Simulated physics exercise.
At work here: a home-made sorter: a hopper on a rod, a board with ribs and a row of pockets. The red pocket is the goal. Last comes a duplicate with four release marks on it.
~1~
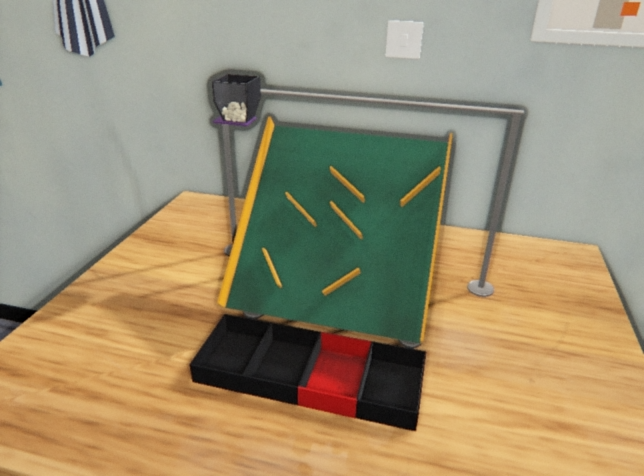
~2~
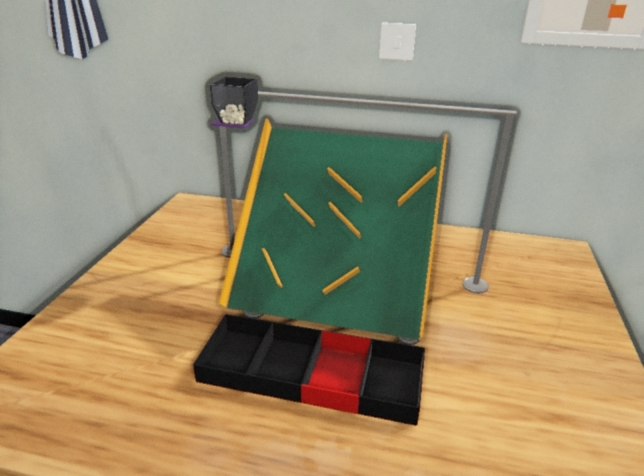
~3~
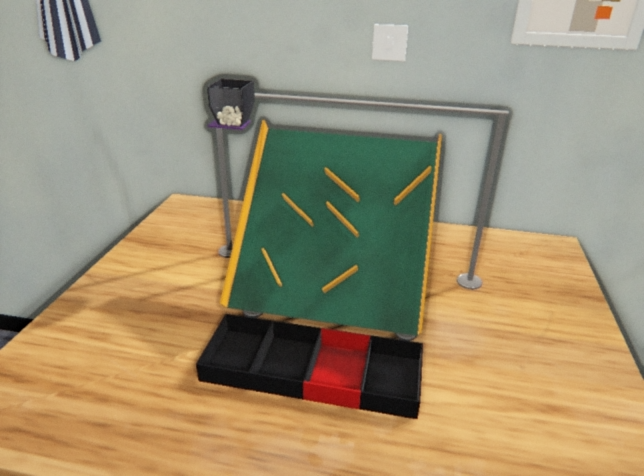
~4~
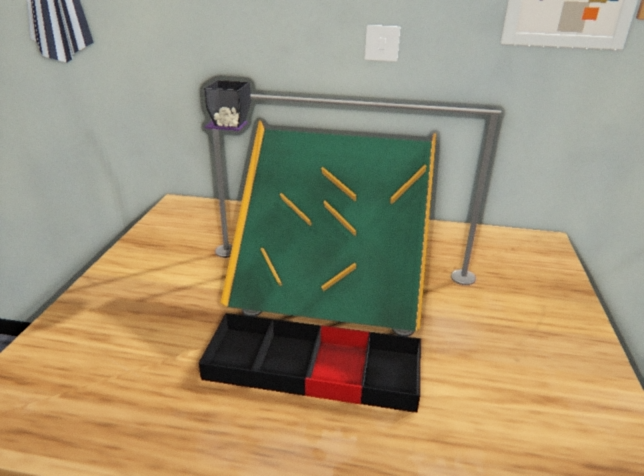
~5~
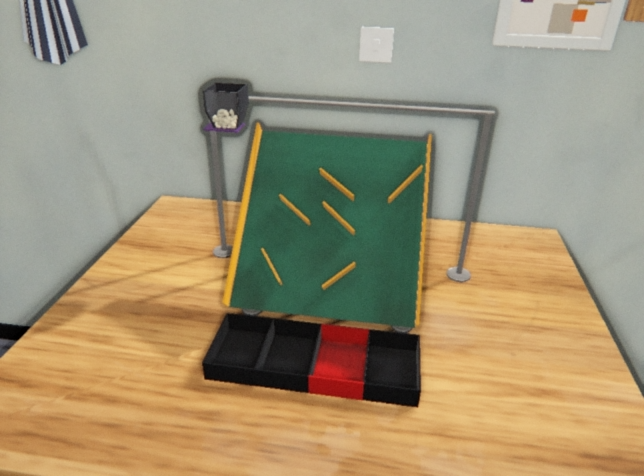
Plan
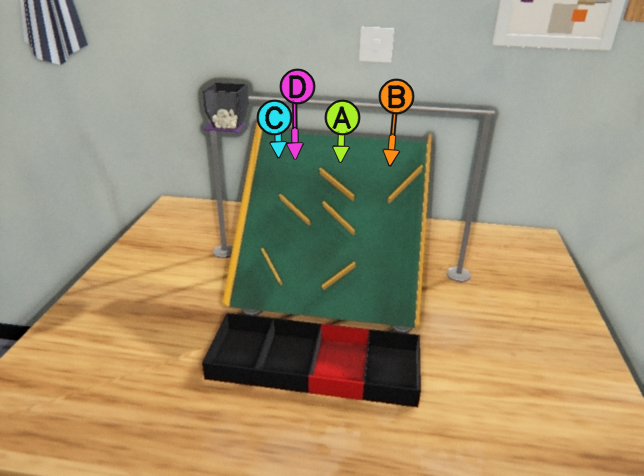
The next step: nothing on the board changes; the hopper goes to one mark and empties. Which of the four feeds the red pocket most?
Mark B.
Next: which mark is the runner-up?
Here it is mark A.
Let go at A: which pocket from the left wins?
The fourth.
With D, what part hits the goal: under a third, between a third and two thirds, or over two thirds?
It is under a third.
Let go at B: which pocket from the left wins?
It is the third one.
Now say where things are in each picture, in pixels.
The first frame shows hopper at (239, 111), white beans, door shut.
The second frame shows ribs (328, 168) to (361, 197), (399, 201) to (436, 167).
The third frame shows ribs (283, 194) to (311, 222), (327, 202) to (357, 233).
The fourth frame shows ribs (262, 248) to (279, 282), (322, 287) to (355, 264).
The fifth frame shows red pocket at (336, 387), number 3 of 4 from the left.
On the marked copy, mark A meets the board at (340, 156); mark B meets the board at (390, 159); mark C meets the board at (278, 151); mark D meets the board at (295, 153).
If A is chosen, about a quarter in the red pocket, about half in other pockets, about a quarter held on the board.
If B is chosen, about two thirds in the red pocket, about a third in other pockets.
If C is chosen, none in the red pocket, nearly all in other pockets, a stray few held on the board.
If D is chosen, none in the red pocket, most in other pockets, about a quarter held on the board.
